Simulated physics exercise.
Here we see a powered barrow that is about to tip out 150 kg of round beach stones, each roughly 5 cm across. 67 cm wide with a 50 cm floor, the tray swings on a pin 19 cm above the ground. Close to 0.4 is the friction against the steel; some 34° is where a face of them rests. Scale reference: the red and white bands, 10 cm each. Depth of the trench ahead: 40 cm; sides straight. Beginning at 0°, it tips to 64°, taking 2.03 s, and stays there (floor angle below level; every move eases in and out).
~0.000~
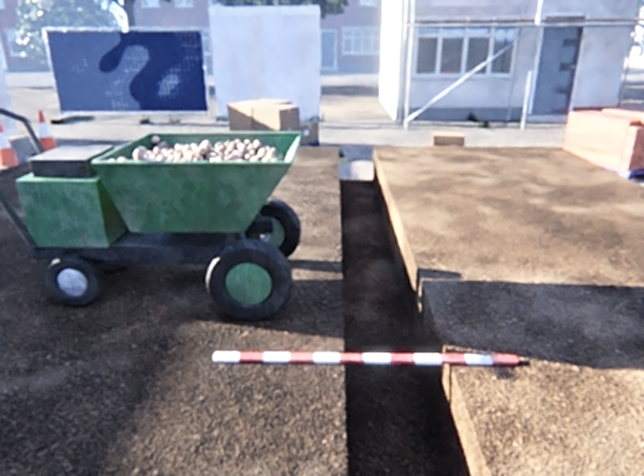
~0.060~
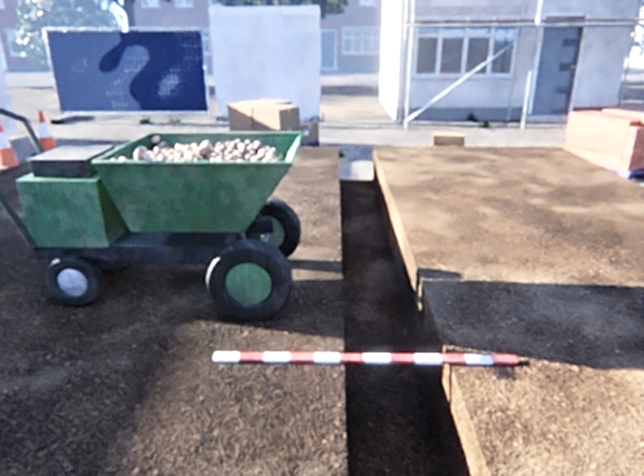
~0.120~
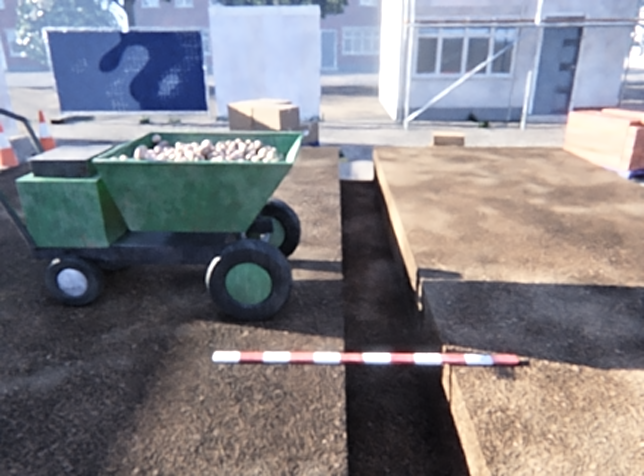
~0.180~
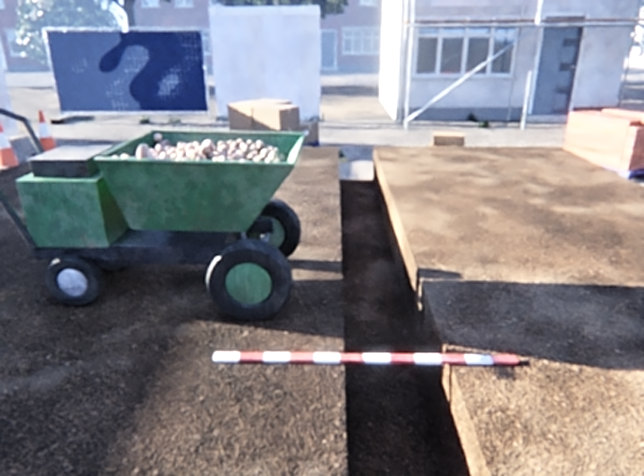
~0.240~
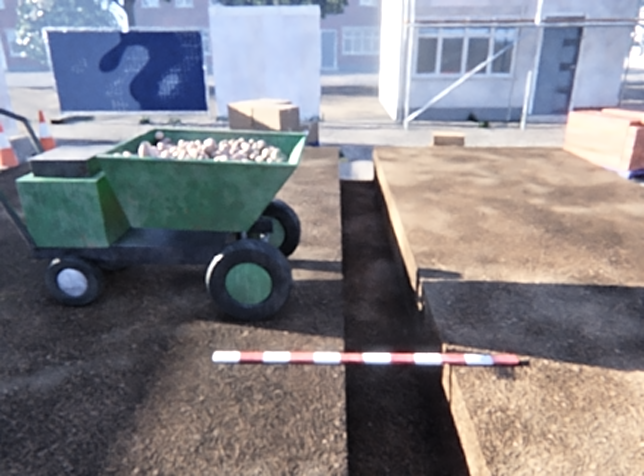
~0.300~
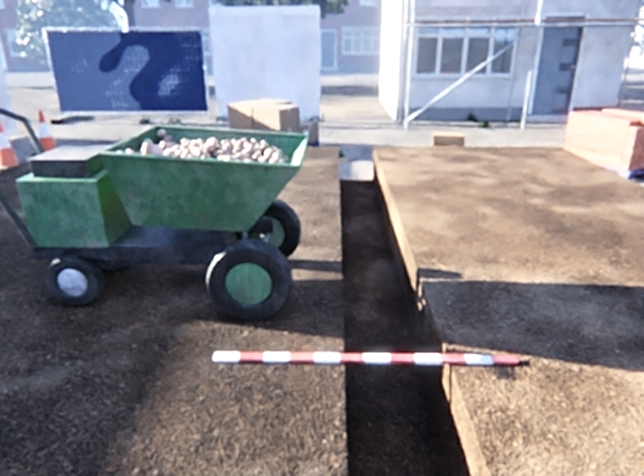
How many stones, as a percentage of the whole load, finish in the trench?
Roughly 82 per cent of the load ends up in the trench.
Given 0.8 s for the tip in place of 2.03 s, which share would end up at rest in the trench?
Something close to 60 per cent.
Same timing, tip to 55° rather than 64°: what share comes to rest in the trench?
Share in trench: Approx. 50%.
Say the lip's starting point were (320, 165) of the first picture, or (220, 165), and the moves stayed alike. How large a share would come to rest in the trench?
From the first place around 60 per cent, from the other around 85.
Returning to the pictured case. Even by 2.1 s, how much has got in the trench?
At that moment: Approx. 30 %.
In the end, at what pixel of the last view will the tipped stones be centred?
Look at roughly (393, 340).
After 1.5 s the floor is at 54°; 100 % in the tray; the foremost stones are at (381, 229).
After 2.1 s the floor is at 64°; 60 % in the tray, 32 % in the trench, 8 % past the trench; the foremost stones are at (484, 286).
After 2.5 s the floor is at 64°; 40 % in the tray, 48 % in the trench, 12 % past the trench; the foremost stones are at (537, 287).
After 4.4 s the floor is at 64°; 6 % in the tray, 82 % in the trench, 12 % past the trench; the foremost stones are at (562, 295).
